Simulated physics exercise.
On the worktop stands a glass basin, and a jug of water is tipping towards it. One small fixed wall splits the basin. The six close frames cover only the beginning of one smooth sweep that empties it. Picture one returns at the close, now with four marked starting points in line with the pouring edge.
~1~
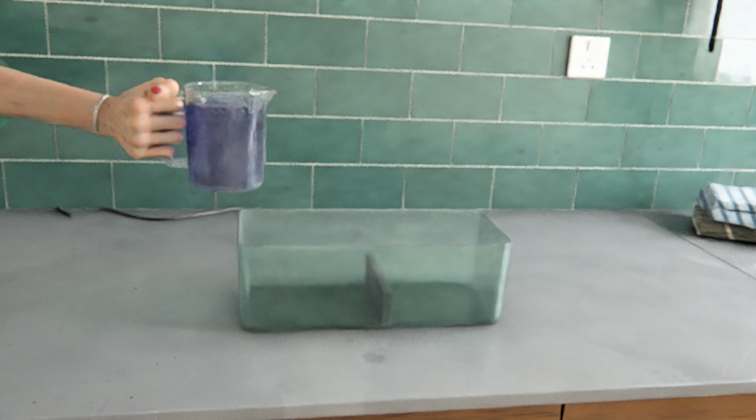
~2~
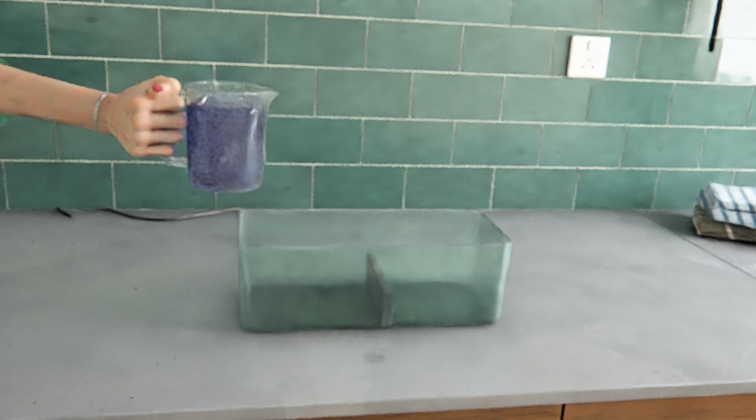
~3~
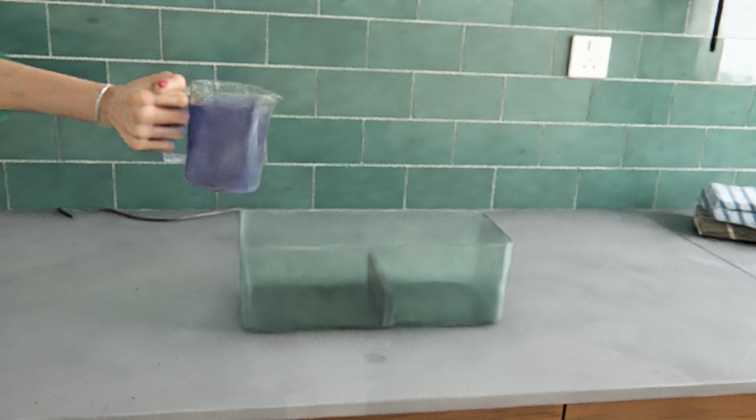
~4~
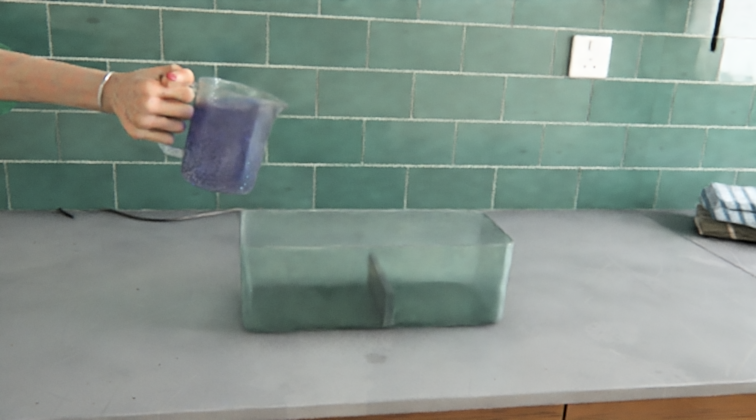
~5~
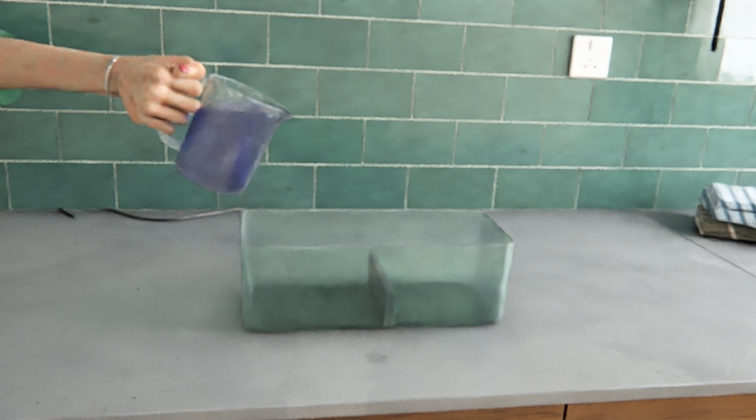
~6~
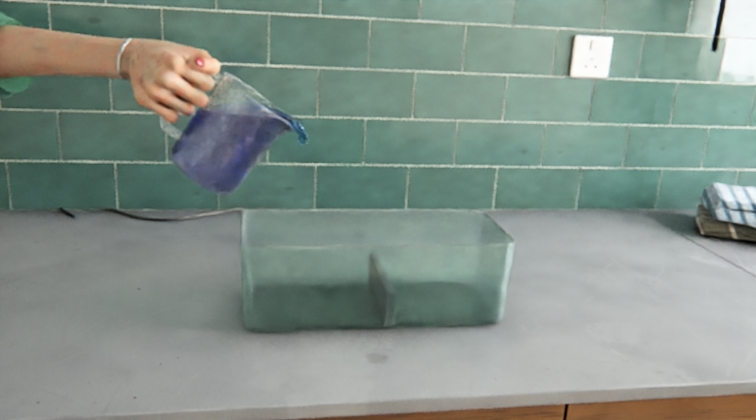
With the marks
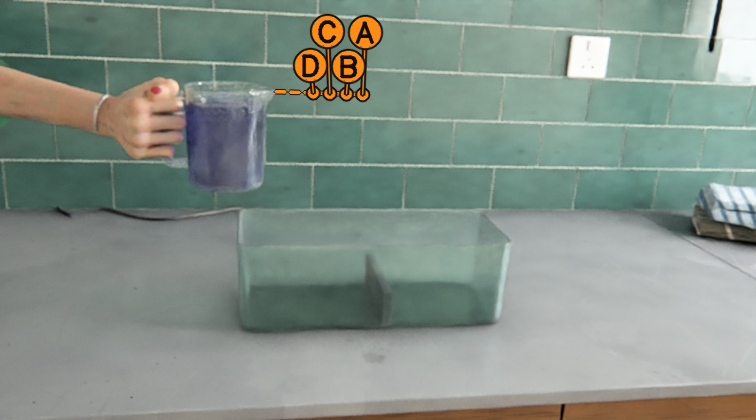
A grey worktop against a wall of glossy green tiles is seen from the front and slightly above, the view holding still. A clear glass basin with a low dividing wall stands in the middle, a socket and folded cloths are at right, and a hand at left holds a clear jug of purple-blue water. The hand keeps the jug upright, then tilts it steadily rightward until water slips over its lip.
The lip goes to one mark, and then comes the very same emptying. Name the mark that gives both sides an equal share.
The answer is dot C.
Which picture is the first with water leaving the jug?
Picture 6.
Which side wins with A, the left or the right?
The right one.
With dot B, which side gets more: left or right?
The right one.
In orange, A at (362, 94); B at (346, 94); C at (329, 93); D at (313, 93).
Choosing A, about 6 % ends left of the wall and 93 % right of it.
Choosing B, about 25 % ends left of the wall and 74 % right of it.
Choosing C, about 53 % ends left of the wall and 46 % right of it.
Choosing D, about 86 % ends left of the wall and 11 % right of it; 3 % is lost outside.
